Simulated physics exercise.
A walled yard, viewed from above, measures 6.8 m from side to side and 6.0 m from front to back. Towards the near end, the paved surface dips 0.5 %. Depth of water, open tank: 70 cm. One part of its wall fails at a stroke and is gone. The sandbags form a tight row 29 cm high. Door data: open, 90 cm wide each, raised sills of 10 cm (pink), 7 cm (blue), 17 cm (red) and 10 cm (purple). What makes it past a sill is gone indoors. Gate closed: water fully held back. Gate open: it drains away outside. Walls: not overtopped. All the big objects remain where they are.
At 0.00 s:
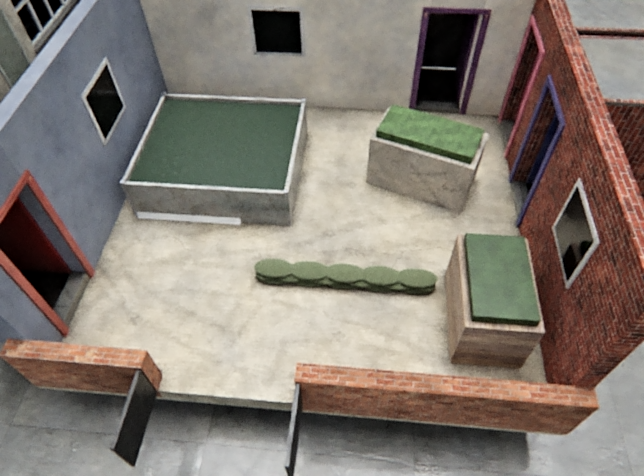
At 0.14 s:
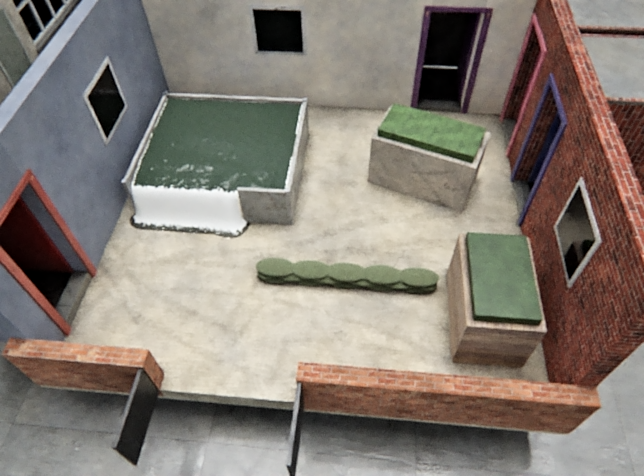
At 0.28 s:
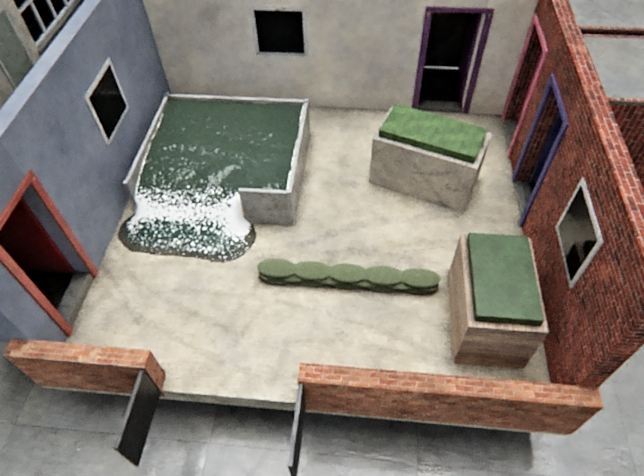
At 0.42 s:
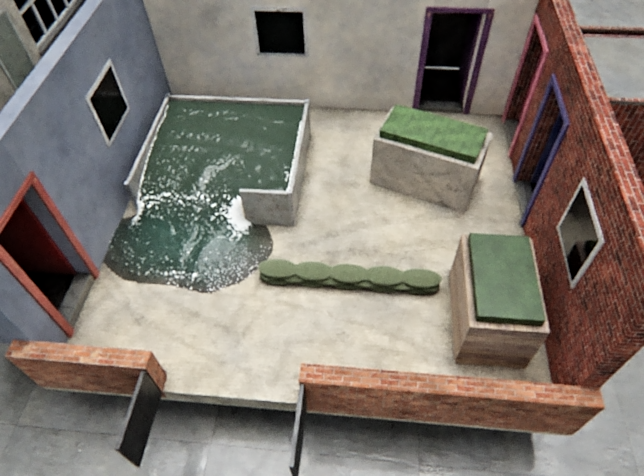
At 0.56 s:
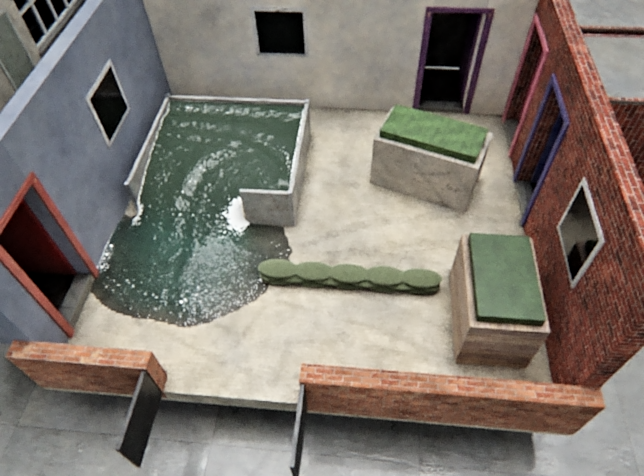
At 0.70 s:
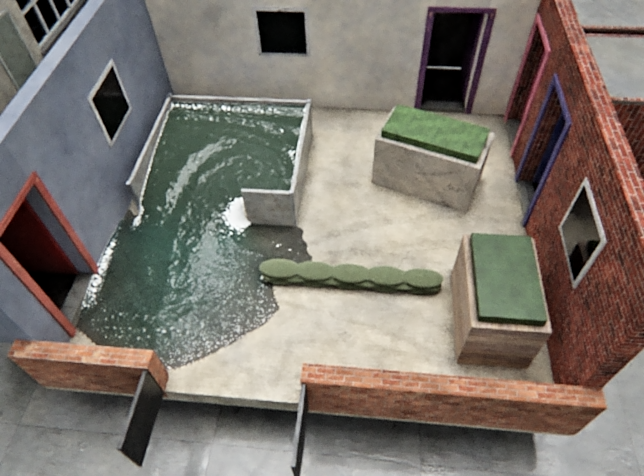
We see a walled yard from above, where part of an open tank's front wall vanishes and green water pours through the gap, spreading across the pale floor past the left doorway and around the end of a low hedge.
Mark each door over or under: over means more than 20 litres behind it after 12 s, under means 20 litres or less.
Pink door under, blue door under, red door over, purple door under.
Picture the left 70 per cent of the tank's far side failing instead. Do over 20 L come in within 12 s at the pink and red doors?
Checking each door against the limit: Pink tops it, red does not exceed it.
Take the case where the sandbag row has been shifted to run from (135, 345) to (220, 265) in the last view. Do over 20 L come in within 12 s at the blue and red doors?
Blue exceeded, red exceeded.
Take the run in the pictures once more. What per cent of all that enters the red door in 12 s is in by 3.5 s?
I'd say close to 75 percent.
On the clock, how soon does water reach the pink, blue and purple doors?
Times: Pink 6.5 seconds, blue 5.5 seconds, purple 7.5 seconds.
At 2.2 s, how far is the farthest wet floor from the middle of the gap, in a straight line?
That works out near 4.0 m.
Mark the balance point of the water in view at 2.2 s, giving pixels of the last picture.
The water is centred near (199, 226).
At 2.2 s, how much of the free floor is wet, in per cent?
Covered: Roughly 30 %.
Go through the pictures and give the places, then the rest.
The first frame shows the open tank at (220, 142) is whole and still, 70 cm deep.
In the second frame, the front is at (135, 223), 1.0 m from the gap at (189, 205); 0.5 m2 of floor is under water; 70 cm left at the back of the open tank.
In the third frame, the front is at (124, 237), 1.2 m from the gap at (191, 208); 1.4 m2 of floor is under water; 70 cm left at the back of the open tank.
In the fourth frame, water pours out at (192, 209) and has run 1.5 m, to (241, 276); typically 11 cm deep outside, 70 cm at the open tank's back.
In the fifth frame, the front is at (191, 321), 2.0 m from the gap at (193, 210); 4.6 m2 of floor is under water; 68 cm left at the back of the open tank.
In the sixth frame, the front is at a hidden place, 2.7 m from the gap at (194, 210); 6.4 m2 of floor is under water; 60 cm left at the back of the open tank.
After 1.4 s water covers 30 % of the floor and is deepest (62 cm) near (66, 352); pink door not reached, blue door not reached, red door 22 cm at the sill, 0 L in, purple door not reached.
After 2.2 s water covers 30 % of the floor and is deepest (54 cm) near (76, 330); pink door not reached, blue door not reached, red door 34 cm at the sill, 39 L in, purple door not reached.
After 3.5 s water covers 40 % of the floor and is deepest (34 cm) near (61, 364); pink door not reached, blue door not reached, red door 33 cm at the sill, 182 L in, purple door not reached.
After 7.0 s water covers 65 % of the floor and is deepest (25 cm) near (549, 407); pink door 4 cm at the sill, 0 L in, blue door 3 cm at the sill, 0 L in, red door 15 cm at the sill, 246 L in, purple door not reached.
After 12.0 s water covers 95 % of the floor and is deepest (12 cm) near (520, 404); pink door 5 cm at the sill, 1 L in, blue door 5 cm at the sill, 1 L in, red door 7 cm at the sill, 246 L in, purple door 4 cm at the sill, 0 L in.
